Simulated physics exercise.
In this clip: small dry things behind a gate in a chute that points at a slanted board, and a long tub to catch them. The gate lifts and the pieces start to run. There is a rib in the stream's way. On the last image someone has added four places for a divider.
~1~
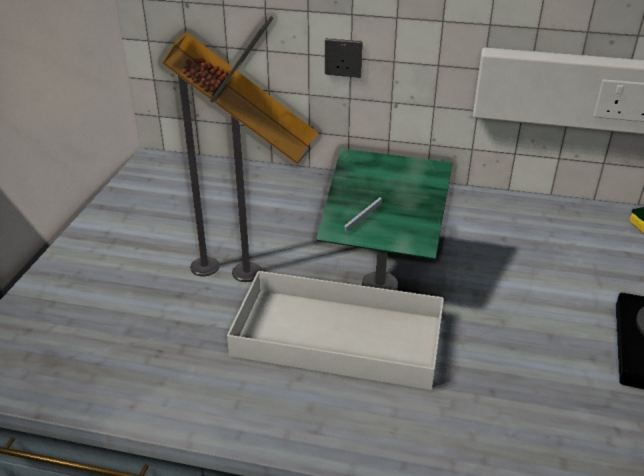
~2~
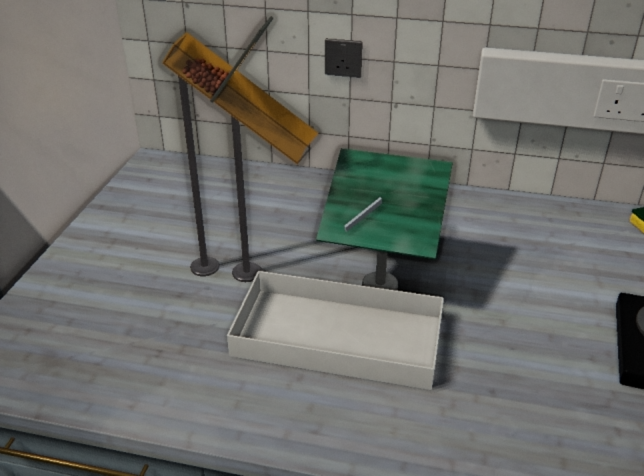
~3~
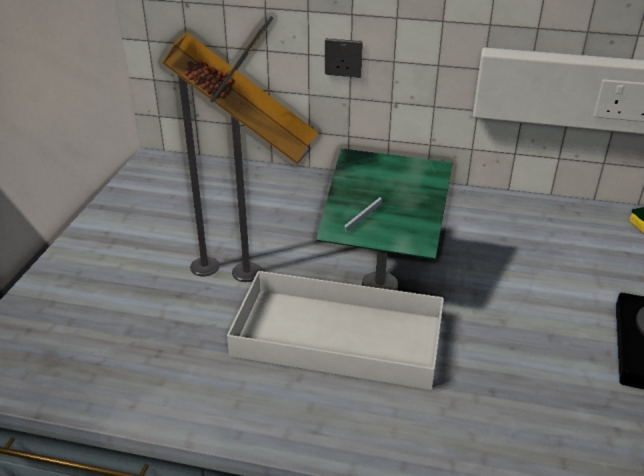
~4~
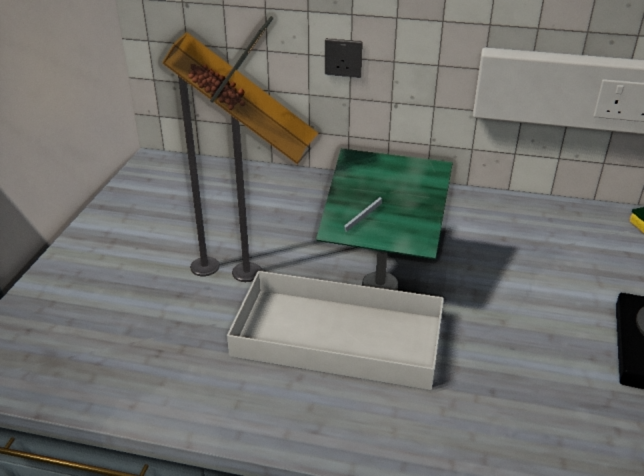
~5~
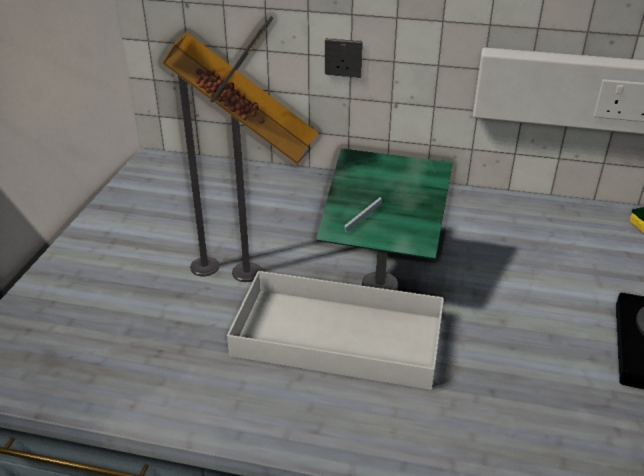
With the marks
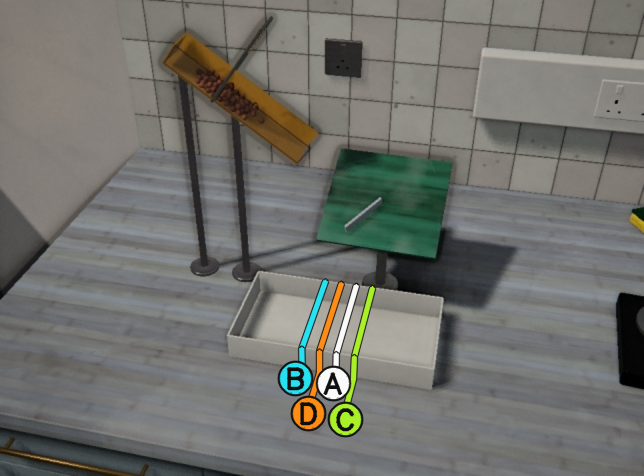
Small reddish-brown pellets bunched near the top of a tilted orange chute began to slide, spreading down to the right along it, while the green slanted board and the empty white tub stayed still.
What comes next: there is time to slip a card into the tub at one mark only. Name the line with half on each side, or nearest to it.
Take B.
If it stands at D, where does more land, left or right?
More lands on the left.
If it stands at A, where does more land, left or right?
Left.
On the marked copy, line A crosses the front rim at (336, 353); line B crosses the front rim at (302, 347); line C crosses the front rim at (354, 356); line D crosses the front rim at (319, 350).
With A, of what is caught, nearly all on the left of the divider, a small part on the right.
With B, of what is caught, about a third on the left of the divider, about two thirds on the right.
With C, of what is caught, nearly all on the left of the divider, a small part on the right.
With D, of what is caught, most on the left of the divider, about a quarter on the right.
